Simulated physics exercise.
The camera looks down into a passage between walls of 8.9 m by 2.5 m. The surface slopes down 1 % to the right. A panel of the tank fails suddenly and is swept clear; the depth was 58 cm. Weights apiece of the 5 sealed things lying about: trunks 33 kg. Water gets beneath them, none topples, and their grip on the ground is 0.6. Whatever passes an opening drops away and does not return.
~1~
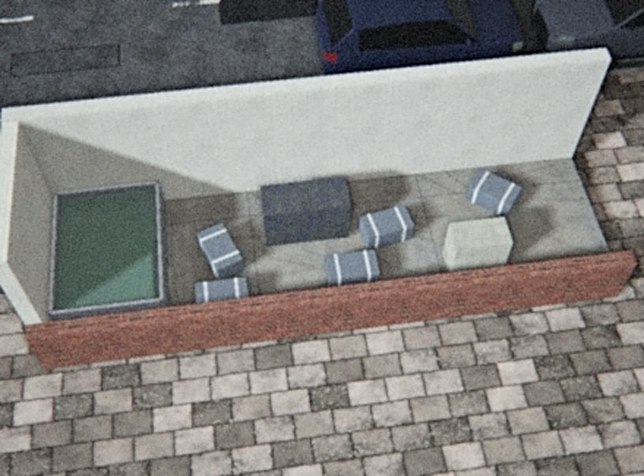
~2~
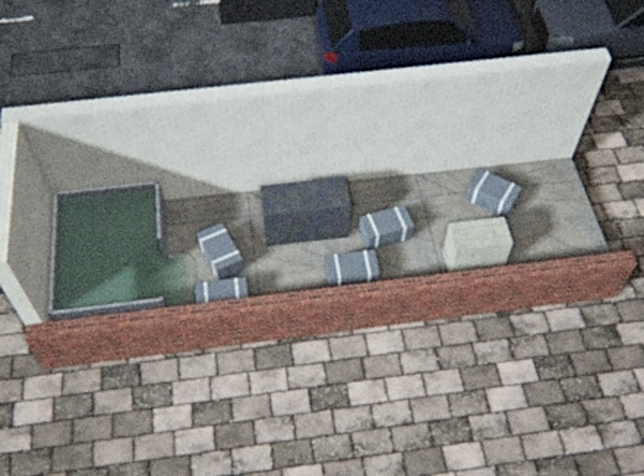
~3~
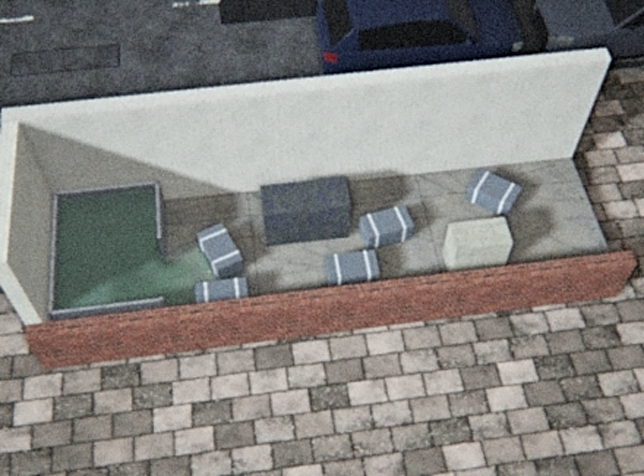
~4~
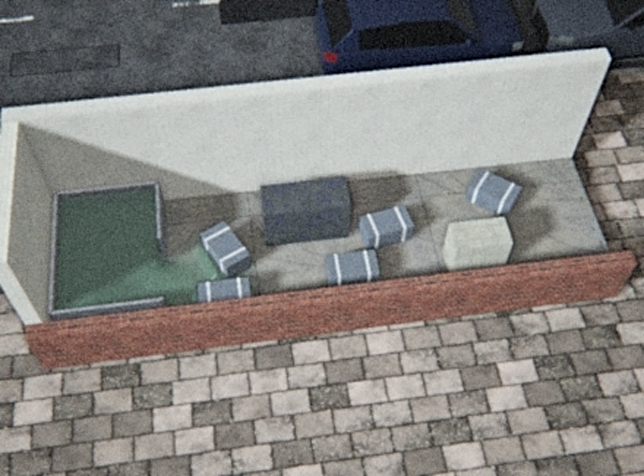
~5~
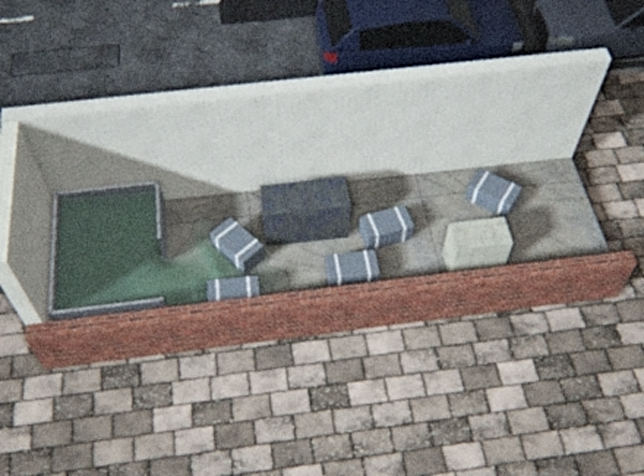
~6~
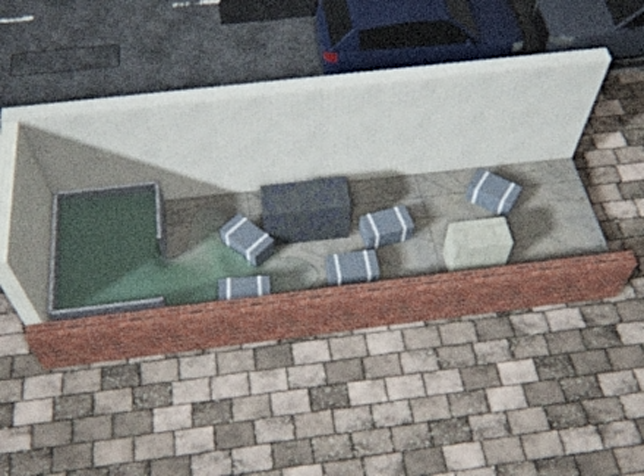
Walled passage beside a street, with green water spreading rightward from a breached tank and pushing two strapped grey trunks along the ground.
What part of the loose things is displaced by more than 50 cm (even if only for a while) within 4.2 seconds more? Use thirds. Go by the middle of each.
Share: Two thirds or more.
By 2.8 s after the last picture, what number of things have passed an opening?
By then 0.
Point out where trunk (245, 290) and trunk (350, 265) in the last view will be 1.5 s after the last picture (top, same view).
Near (379, 267) and (423, 245).
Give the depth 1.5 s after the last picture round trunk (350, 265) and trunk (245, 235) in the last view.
About 10 and 8 cm.
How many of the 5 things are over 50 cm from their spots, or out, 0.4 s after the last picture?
By then 2.
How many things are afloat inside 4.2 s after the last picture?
I count 1.
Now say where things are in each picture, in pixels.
In the first picture, a trunk at (219, 246), on the bottom; a trunk at (221, 292), on the bottom; water covers 3.4 m2; 0 of 5 have shifted.
In the second picture, a trunk at (219, 246) rests on the ground; a trunk at (221, 292), on the bottom; water covers 4.0 m2; 0 of 5 have shifted.
In the third picture, a trunk at (219, 246) rests on the ground; a trunk at (221, 292) rests on the ground; 4.5 m2 under water; 0 of 5 have shifted.
In the fourth picture, a trunk at (225, 244) rests on the ground, 10 cm from its start; a trunk at (224, 292), on the bottom, 4 cm from its start; water covers 4.9 m2; 1 of 5 have shifted.
In the fifth picture, a trunk at (236, 239) rests on the ground, 30 cm from its start; a trunk at (233, 290), on the bottom, 19 cm from its start; 5.6 m2 under water; 2 of 5 have shifted.
In the sixth picture, a trunk at (247, 235), on the bottom, 48 cm from its start; a trunk at (244, 290) rests on the ground, 36 cm from its start; water covers 6.4 m2; 2 of 5 have shifted.
Then, 0.4 s after the last picture 2 of 5 are over 50 cm from their spots; 1 afloat.
Then, 1.5 s after the last picture 4 of 5 are over 50 cm from their spots; 1 afloat.
Then, 2.8 s after the last picture 5 of 5 are over 50 cm from their spots; 3 afloat.
Then, 4.2 s after the last picture 5 of 5 are over 50 cm from their spots, and 5 have been at some point; 1 afloat.
